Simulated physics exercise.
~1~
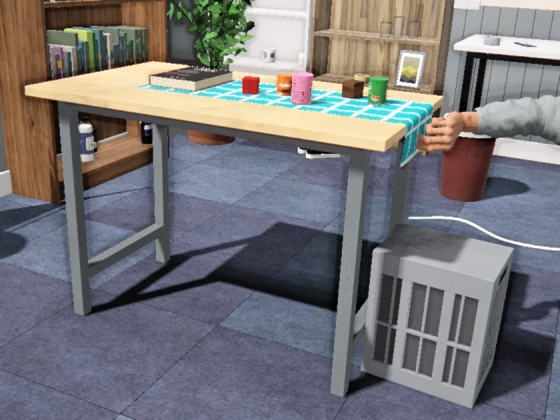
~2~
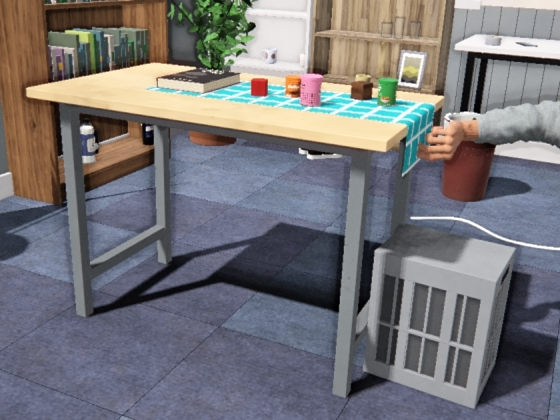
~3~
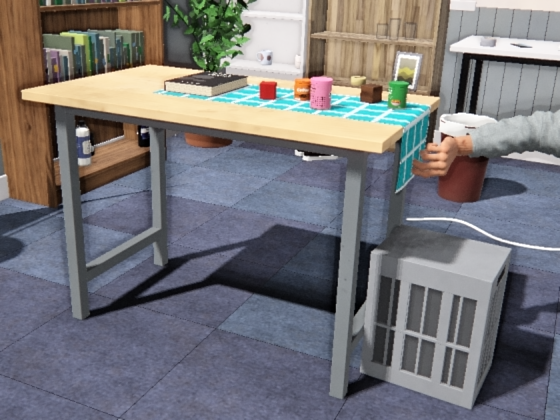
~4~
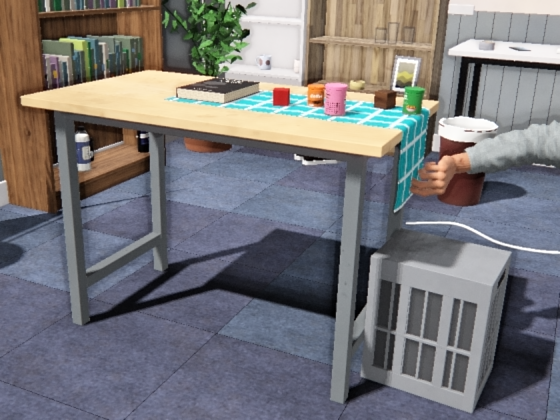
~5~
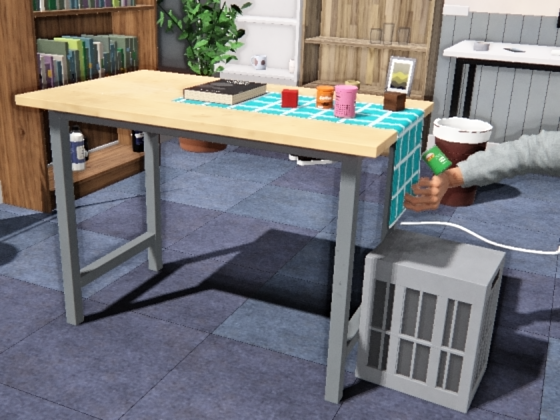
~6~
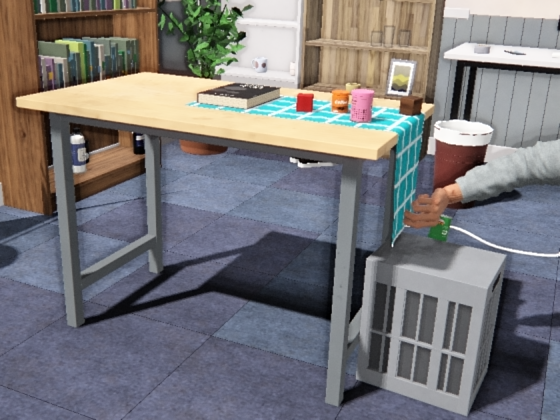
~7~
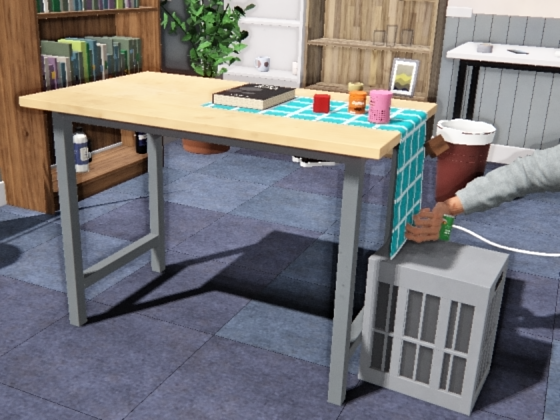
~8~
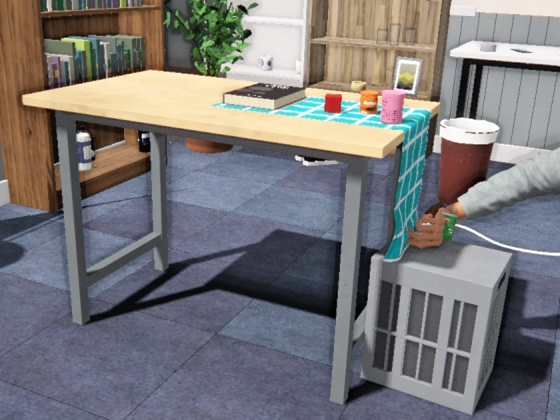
A turquoise towel slides off a table under a hand's pull, dropping two small objects.
